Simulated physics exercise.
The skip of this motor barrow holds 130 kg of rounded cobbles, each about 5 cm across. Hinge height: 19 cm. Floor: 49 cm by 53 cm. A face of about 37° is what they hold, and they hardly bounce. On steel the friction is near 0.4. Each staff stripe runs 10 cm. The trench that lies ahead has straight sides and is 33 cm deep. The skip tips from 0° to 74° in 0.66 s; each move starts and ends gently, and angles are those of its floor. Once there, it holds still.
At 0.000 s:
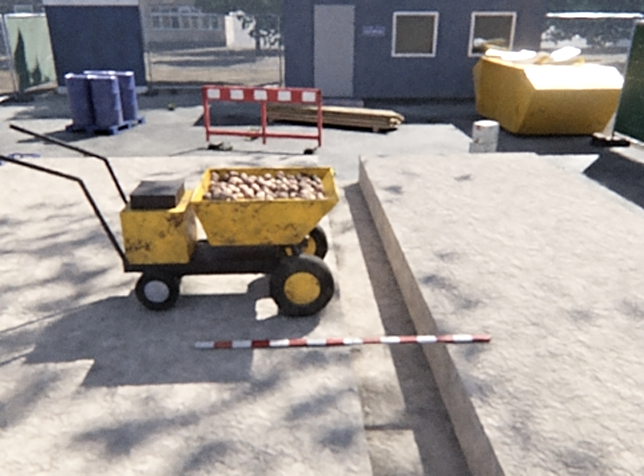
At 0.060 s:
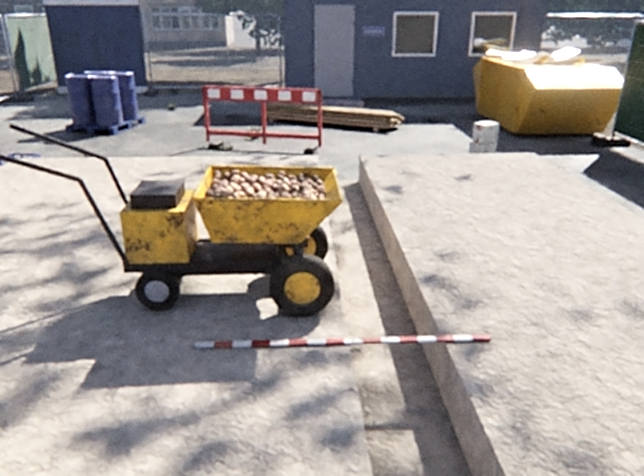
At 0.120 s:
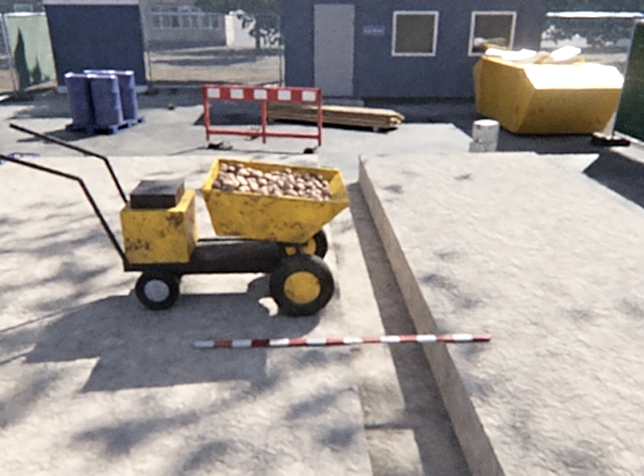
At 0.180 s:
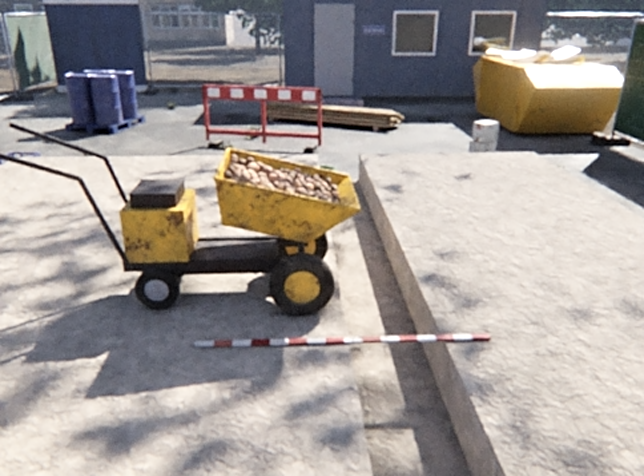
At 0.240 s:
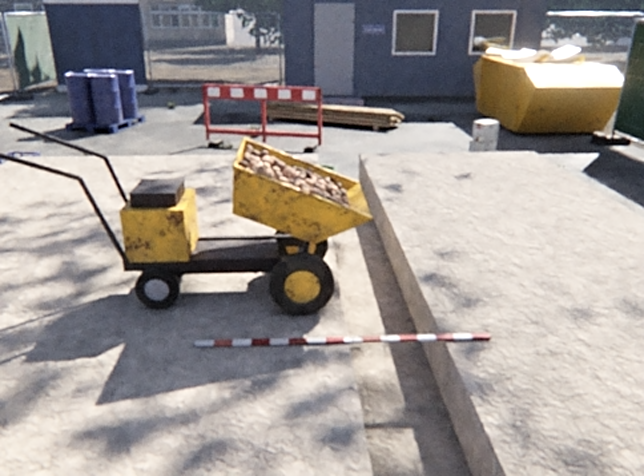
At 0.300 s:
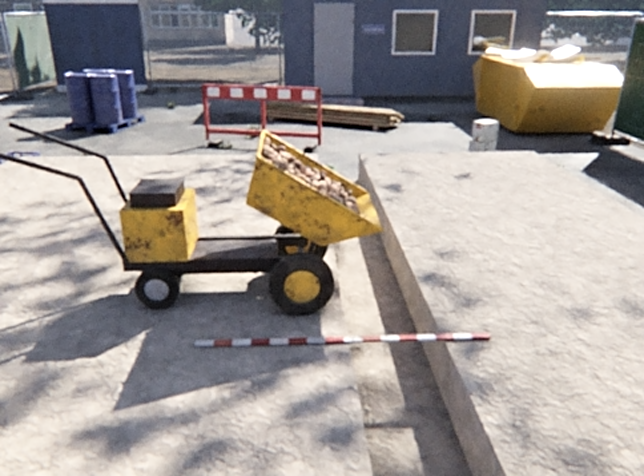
The yellow skip of a motor barrow, loaded with rounded cobbles, tilts steeply toward the right.
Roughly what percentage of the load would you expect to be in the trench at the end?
I'd expect around 52 per cent.
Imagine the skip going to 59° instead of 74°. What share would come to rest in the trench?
Then close to 45 per cent.
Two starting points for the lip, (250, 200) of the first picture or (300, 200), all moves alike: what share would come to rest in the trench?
First some 85, then 95 per cent.
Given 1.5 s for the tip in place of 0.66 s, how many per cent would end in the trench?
I'd put it at some 70 in a hundred.
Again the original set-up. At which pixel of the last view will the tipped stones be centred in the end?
Their centre sits close to (415, 310).
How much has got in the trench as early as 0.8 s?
I'd put it near 20 per cent.
After 0.5 s the floor is at 63°; 100 % in the skip; the foremost stones are at (393, 245).
After 0.8 s the floor is at 74°; 58 % in the skip, 21 % in the trench, 22 % past the trench; the foremost stones are at (460, 288).
After 1.1 s the floor is at 74°; 10 % in the skip, 42 % in the trench, 49 % past the trench; the foremost stones are at (577, 279).
After 3.1 s the floor is at 74°; 0 % in the skip, 52 % in the trench, 48 % past the trench; the foremost stones are past the picture's edge.
